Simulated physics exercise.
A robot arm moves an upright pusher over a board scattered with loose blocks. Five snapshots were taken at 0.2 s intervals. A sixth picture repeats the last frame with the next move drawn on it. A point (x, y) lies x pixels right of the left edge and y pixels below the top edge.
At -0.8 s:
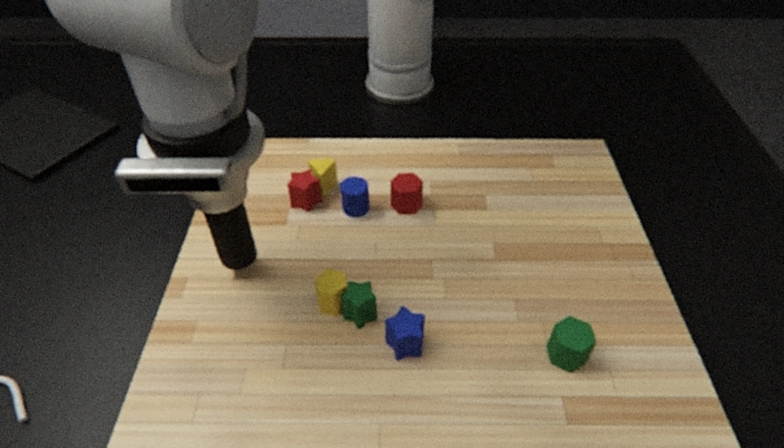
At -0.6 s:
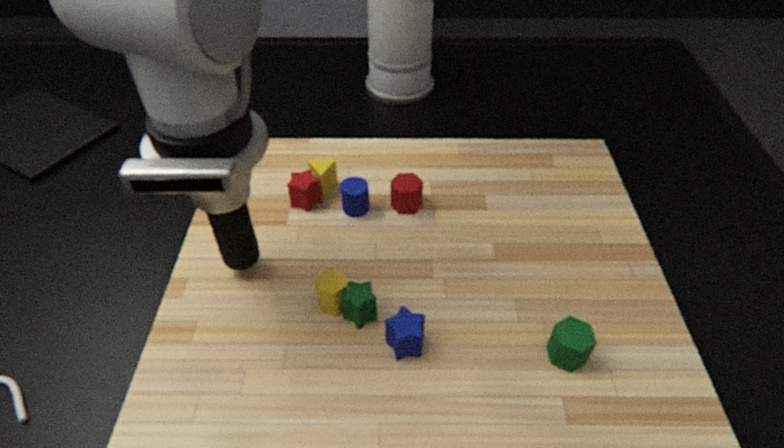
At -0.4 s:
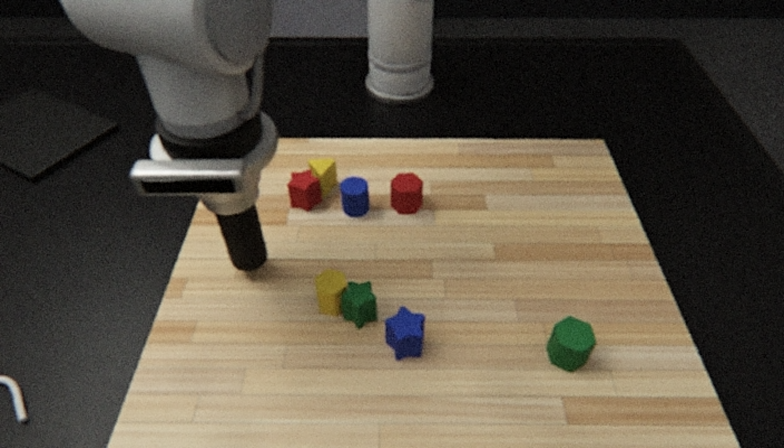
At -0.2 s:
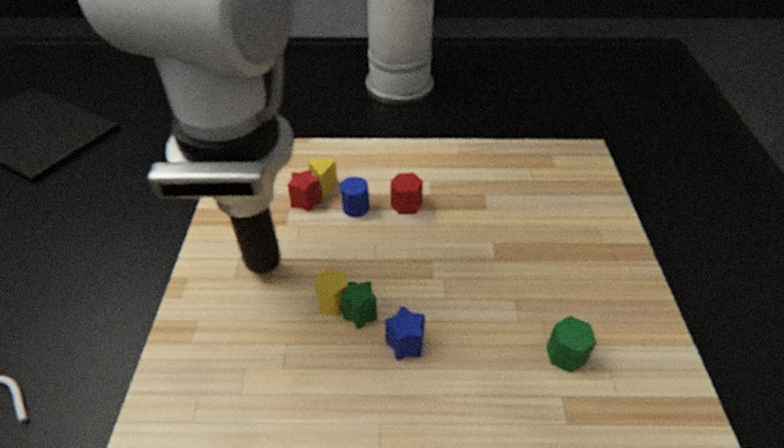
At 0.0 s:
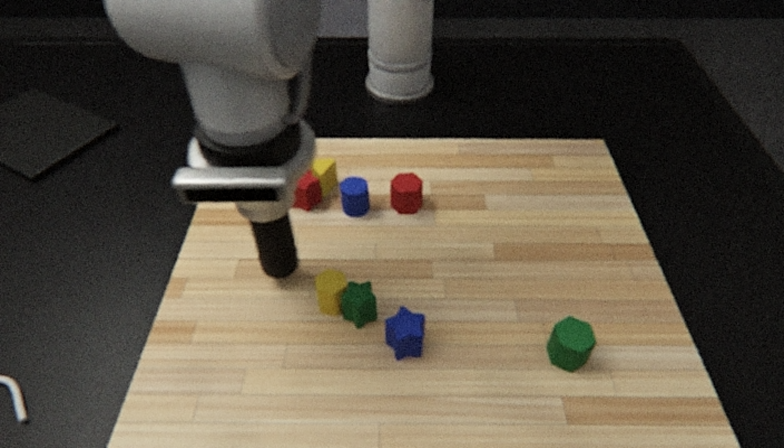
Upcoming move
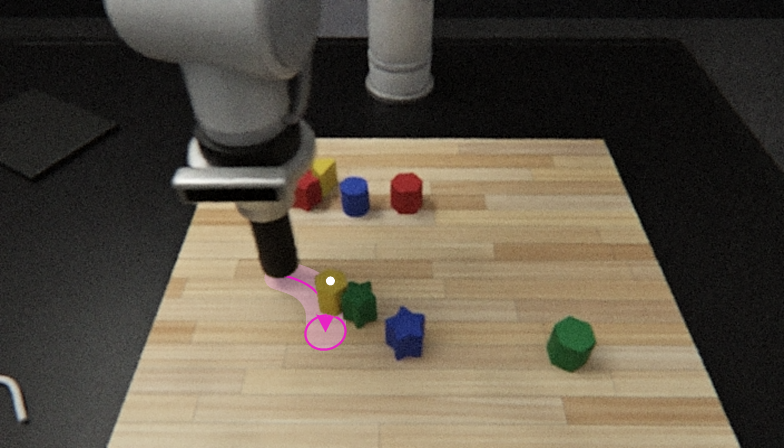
The clip opens with a robot arm holding a dark upright pusher over the left side of a wooden board scattered with small red, yellow, blue and green blocks. After barely moving at first, the arm slides the pusher a short way right, nearing the yellow block, while all the blocks stay still.
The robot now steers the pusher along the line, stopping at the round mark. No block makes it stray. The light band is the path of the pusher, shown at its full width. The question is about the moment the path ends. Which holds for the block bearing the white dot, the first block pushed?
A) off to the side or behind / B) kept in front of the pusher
The one that fits is A, off to the side or behind.
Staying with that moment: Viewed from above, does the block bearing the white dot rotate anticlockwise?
Yes, that is how it ends up.
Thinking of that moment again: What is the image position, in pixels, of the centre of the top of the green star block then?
It is at (389, 304).
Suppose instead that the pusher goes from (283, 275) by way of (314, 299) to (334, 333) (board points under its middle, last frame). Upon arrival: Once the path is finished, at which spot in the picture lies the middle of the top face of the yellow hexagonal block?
I expect it at (369, 309).
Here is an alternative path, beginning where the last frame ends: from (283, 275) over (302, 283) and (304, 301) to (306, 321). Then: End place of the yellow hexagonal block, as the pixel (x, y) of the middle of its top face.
I'd place it at (338, 297), taking the centre of its top.
Drawn move, from (283, 275) over (309, 286) and (324, 305) to (325, 332); the dot is on the yellow hexagonal block.
On the path given first. One third of the way, pusher (307, 275); nothing pushed yet.
Two thirds of the way, pusher (323, 296); yellow hexagonal block (351, 298), turned 25° anticlockwise; green star block (381, 301).
At the end, pusher (324, 322); yellow hexagonal block (360, 316), turned 65° anticlockwise; green star block (389, 304), turned 35° anticlockwise; blue star block (410, 325).
